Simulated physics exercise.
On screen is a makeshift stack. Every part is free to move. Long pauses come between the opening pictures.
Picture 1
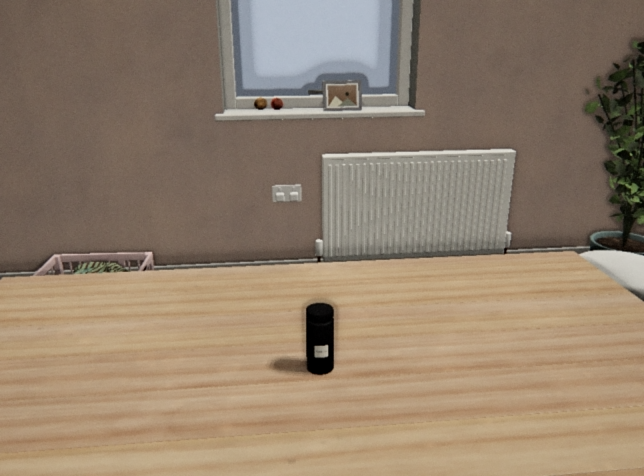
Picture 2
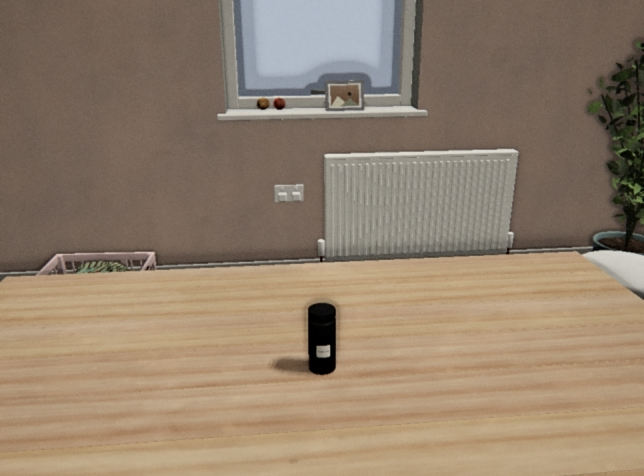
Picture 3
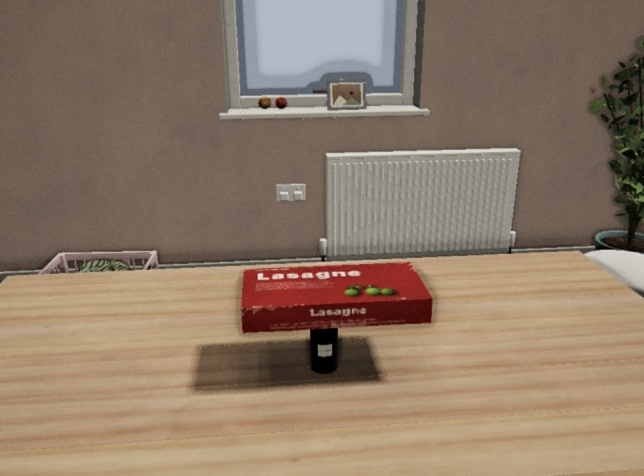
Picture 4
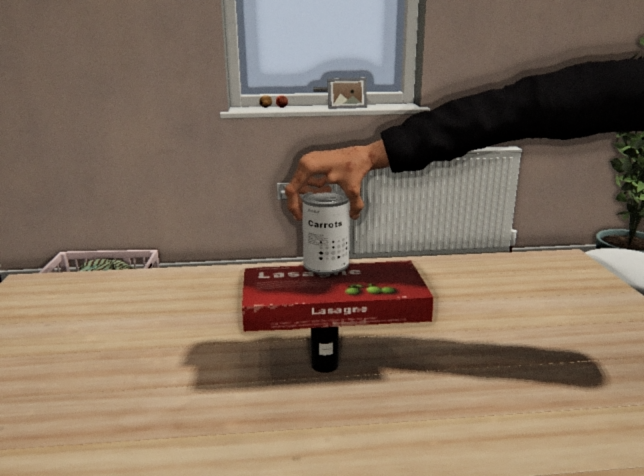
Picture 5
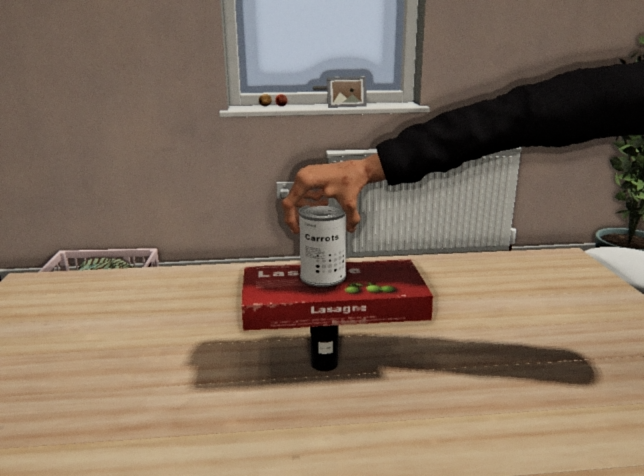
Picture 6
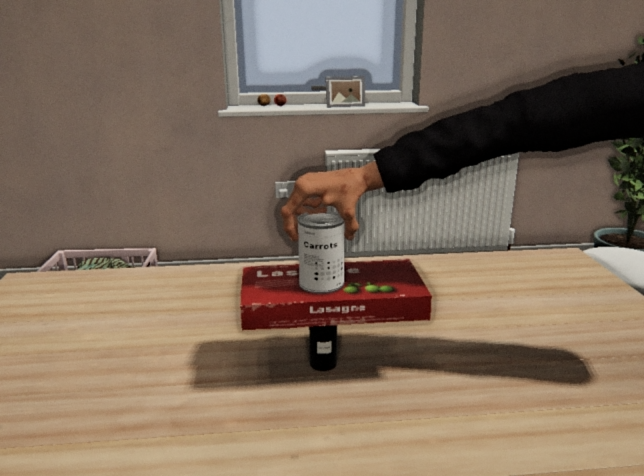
Hand lowering a white tin of carrots onto a red lasagne packet resting across a small black cylinder on a wooden table.
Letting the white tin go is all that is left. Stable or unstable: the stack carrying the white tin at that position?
The stack stays put.
Then, 0.20 s later than the last frame, all is still.
Then, 0.40 s later than the last frame, white tin resting near (321, 252).
When it is over, all 3 as before. End places, in pixels of the last picture, white tin near (321, 252). The stack keeps its balance.
